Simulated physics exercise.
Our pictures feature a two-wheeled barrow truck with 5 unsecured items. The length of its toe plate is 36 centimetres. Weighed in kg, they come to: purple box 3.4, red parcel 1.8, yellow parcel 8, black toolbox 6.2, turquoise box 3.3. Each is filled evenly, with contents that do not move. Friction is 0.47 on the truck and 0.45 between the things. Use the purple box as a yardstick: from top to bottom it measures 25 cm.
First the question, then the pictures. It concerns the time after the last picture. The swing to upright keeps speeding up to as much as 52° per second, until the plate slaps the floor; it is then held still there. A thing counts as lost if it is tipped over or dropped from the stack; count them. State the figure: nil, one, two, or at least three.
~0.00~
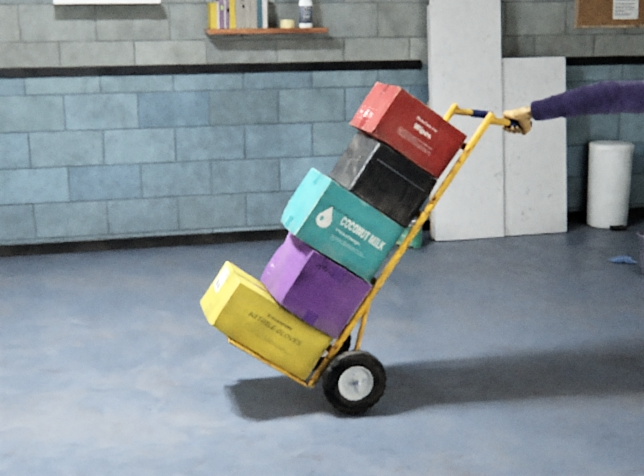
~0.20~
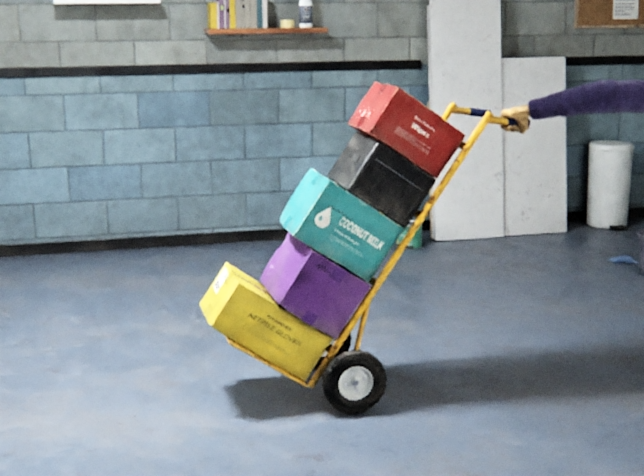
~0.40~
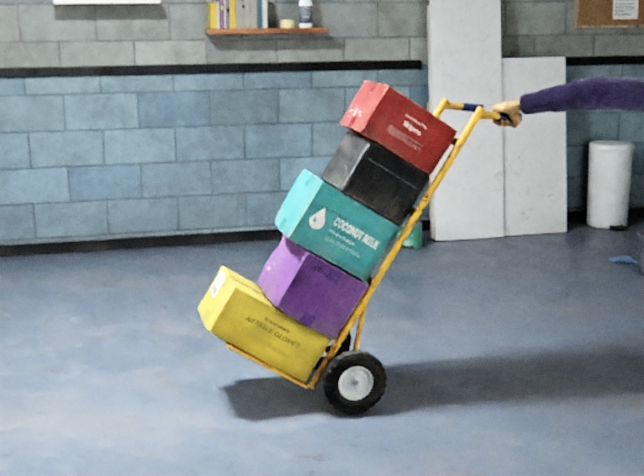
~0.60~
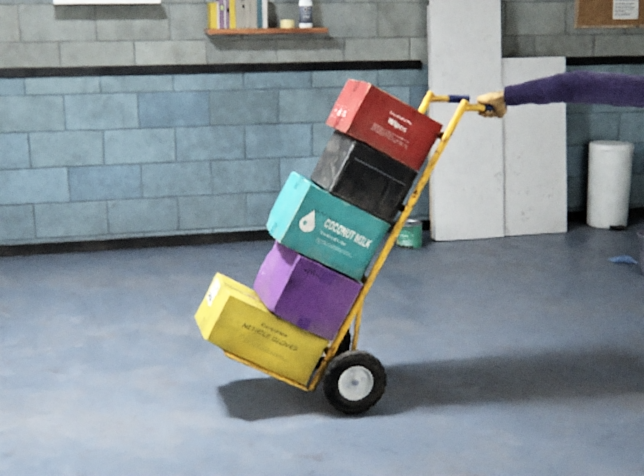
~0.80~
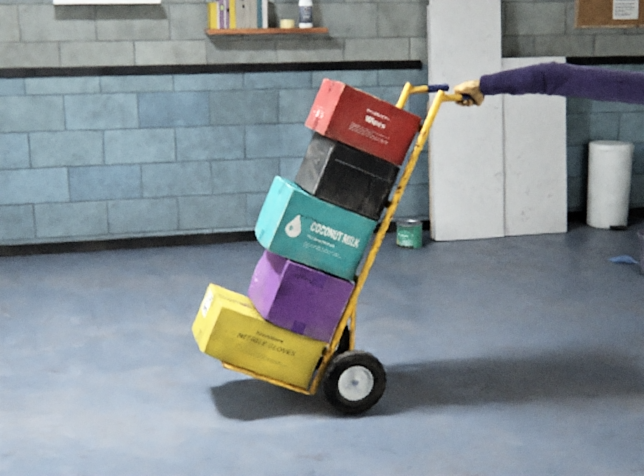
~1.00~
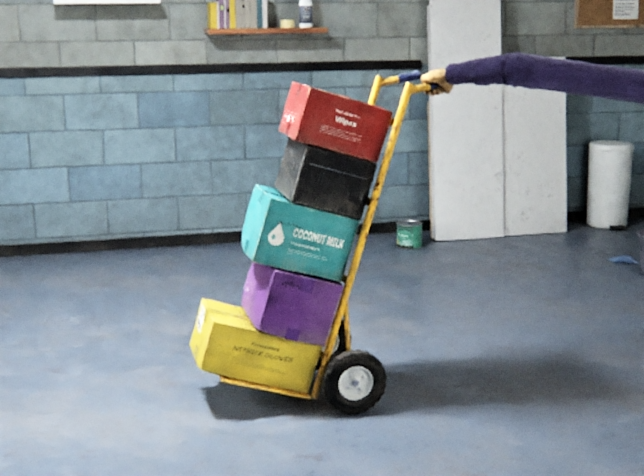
The figure is nil.
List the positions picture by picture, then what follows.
The first frame shows leaning back 35°; purple box (313, 282); red parcel (407, 130).
The second frame shows leaning back 35°; turquoise box (339, 224); yellow parcel (265, 321).
The third frame shows leaning back 33°; black toolbox (374, 177); turquoise box (334, 225).
The fourth frame shows leaning back 29°; yellow parcel (261, 328); black toolbox (363, 176).
The fifth frame shows leaning back 24°; turquoise box (314, 228); yellow parcel (258, 335).
The sixth frame shows leaning back 17°; purple box (290, 295); red parcel (334, 121).
By 1.40 s, truck upright.
By 1.60 s, truck upright; red parcel rocked 6° off its seat near (238, 135); purple box rocked 6° off its seat near (267, 311); black toolbox rocked 6° off its seat.
By 2.00 s, truck upright.
When it is over (2.4 s), all 5 within 10 cm of the start. In the last view, purple box near (271, 314), red parcel near (261, 136).
